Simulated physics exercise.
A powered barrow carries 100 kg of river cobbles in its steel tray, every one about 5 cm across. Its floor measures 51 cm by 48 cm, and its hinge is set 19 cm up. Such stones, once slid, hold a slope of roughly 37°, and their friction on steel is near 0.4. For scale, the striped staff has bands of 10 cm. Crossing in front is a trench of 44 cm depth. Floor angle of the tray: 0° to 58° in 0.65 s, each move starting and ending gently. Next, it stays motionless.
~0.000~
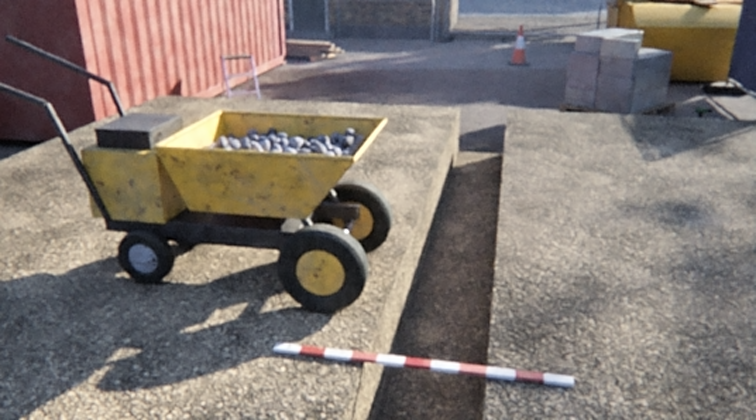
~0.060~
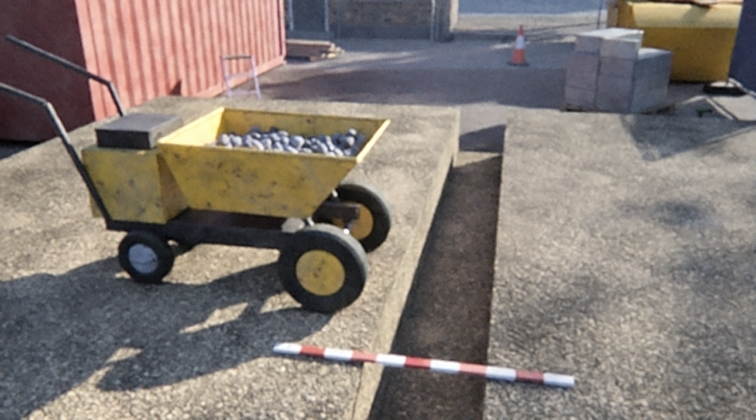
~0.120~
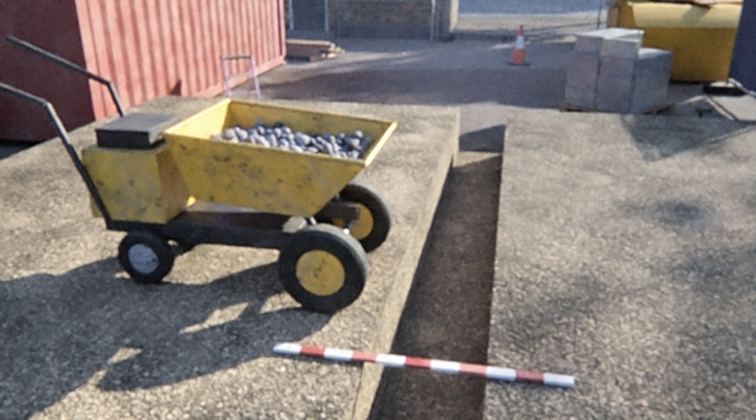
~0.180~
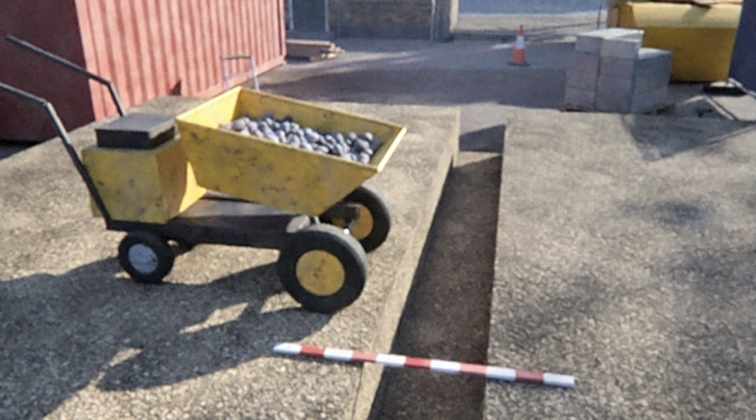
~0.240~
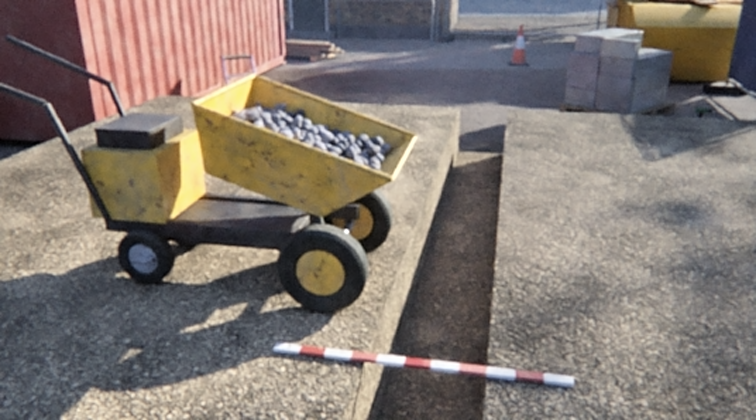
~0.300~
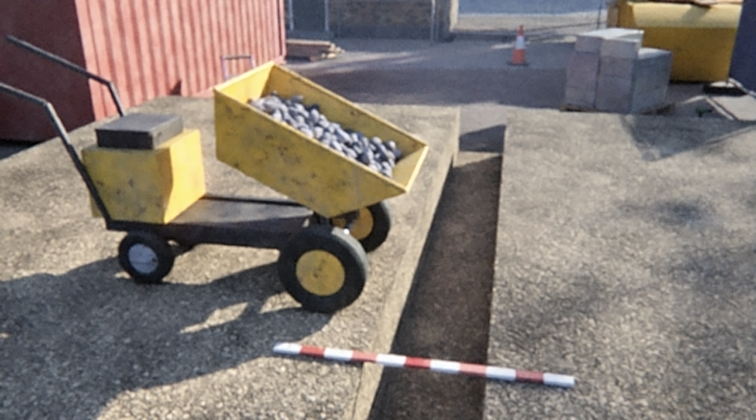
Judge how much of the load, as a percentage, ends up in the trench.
Around 32 %.
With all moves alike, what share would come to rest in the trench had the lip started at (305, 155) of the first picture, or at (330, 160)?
First some 65, then 45 per cent.
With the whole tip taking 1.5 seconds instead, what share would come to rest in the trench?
Trench share: Approx. 50%.
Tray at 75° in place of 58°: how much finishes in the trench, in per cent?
In that case around 35 percent.
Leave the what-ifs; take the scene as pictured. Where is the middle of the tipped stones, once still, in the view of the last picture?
Their middle ends up near (509, 292).
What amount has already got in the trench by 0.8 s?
At that moment: Approx. 5 %.
After 0.5 s the floor is at 49°; 100 % in the tray; the foremost stones are at (419, 200).
After 0.8 s the floor is at 58°; 94 % in the tray, 5 % in the trench, 1 % past the trench; the foremost stones are at (491, 249).
After 1.1 s the floor is at 58°; 53 % in the tray, 12 % in the trench, 34 % past the trench; the foremost stones are at (615, 307).
After 3.0 s the floor is at 58°; 30 % in the tray, 32 % in the trench, 38 % past the trench; the foremost stones are past the picture's edge.
